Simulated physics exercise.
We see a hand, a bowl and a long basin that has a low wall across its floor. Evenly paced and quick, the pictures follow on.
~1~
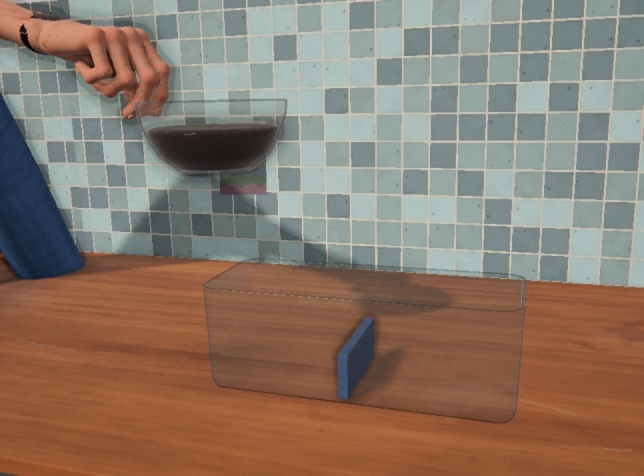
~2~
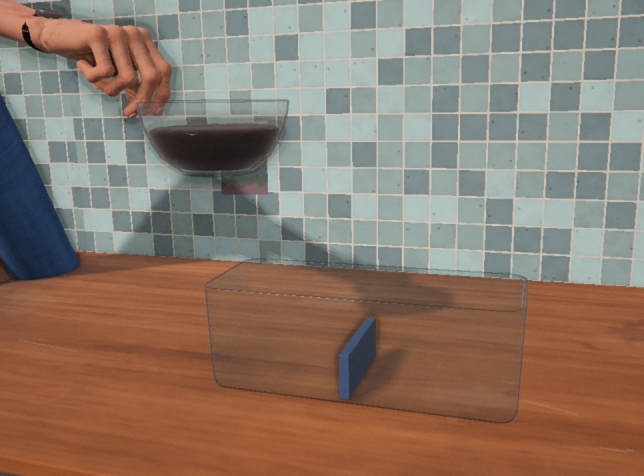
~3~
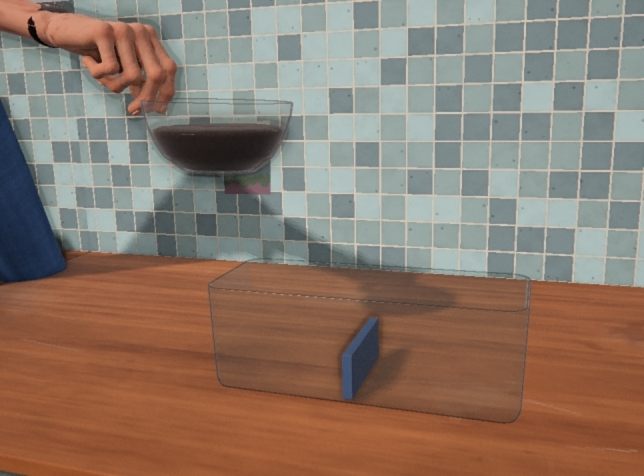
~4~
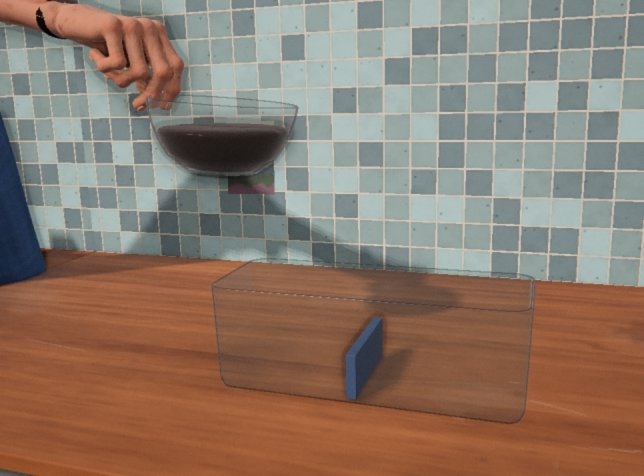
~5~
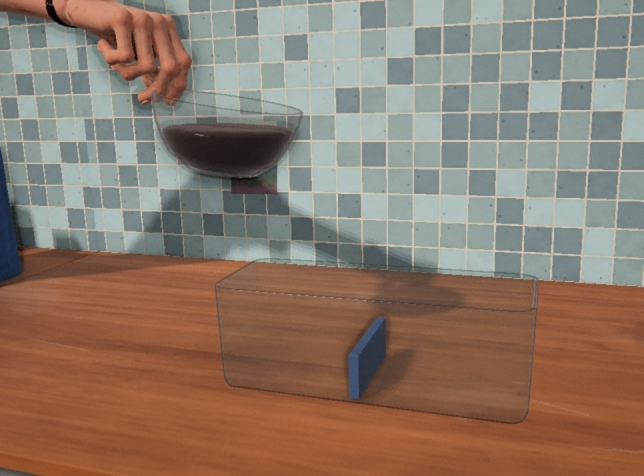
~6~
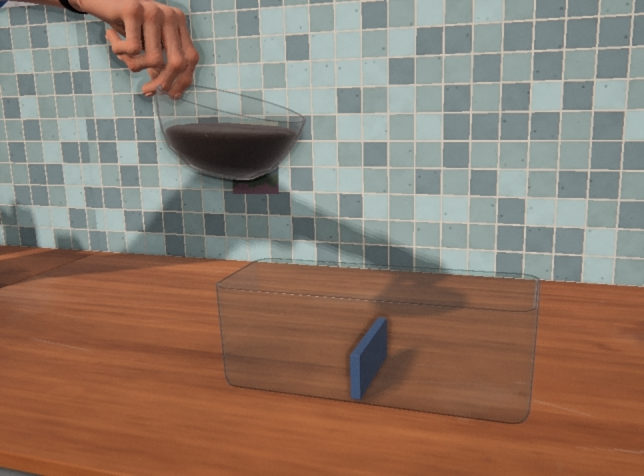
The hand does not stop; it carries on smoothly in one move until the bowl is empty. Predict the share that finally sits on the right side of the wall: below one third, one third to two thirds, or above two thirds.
The bottom band.
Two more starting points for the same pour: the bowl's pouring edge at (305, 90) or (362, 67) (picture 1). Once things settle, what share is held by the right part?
Try one: 45 %; try two: 95 %.
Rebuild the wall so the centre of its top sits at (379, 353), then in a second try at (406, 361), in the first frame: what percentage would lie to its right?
Note - case one near 15 %, case two near 20 %.
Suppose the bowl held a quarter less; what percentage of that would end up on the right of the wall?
The share comes to roughly 0 per cent.
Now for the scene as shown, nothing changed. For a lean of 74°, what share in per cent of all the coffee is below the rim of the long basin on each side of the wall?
10 % left, 0 % right.
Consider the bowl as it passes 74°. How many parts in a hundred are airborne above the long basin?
That comes to near 45 percent.
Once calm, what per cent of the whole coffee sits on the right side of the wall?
Around 5 %.
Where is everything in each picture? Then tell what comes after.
In the first picture, tilt 0°; pouring edge (281, 102); surface from (159, 128) to (277, 128); the long basin's rim runs from (225, 273) to (524, 294); the wall's top is at (357, 337).
In the second picture, tilt 1°; pouring edge (283, 103); surface from (161, 128) to (279, 129).
In the third picture, tilt 3°; pouring edge (287, 105); surface from (164, 127) to (282, 129).
In the fourth picture, tilt 6°; pouring edge (292, 110); surface from (169, 127) to (286, 131).
In the fifth picture, tilt 10°; pouring edge (297, 116); surface from (174, 126) to (291, 132).
In the sixth picture, tilt 16°; pouring edge (300, 124); surface from (178, 127) to (295, 133).
A moment on, the tilt is 74° and 43 per cent is still to pour, 11 is left of the wall and 0 right of it.
Next, the tilt is 103° and 2 per cent is still to pour, 83 is left of the wall and 5 right of it.
Then the tilt is 104° and 0 per cent is still to pour, 92 is left of the wall and 7 right of it.
Later the tilt is 104° and 0 per cent is still to pour, 91 is left of the wall and 7 right of it.
Finally, 91 per cent lies left of the wall, 7 right of it and 2 outside.
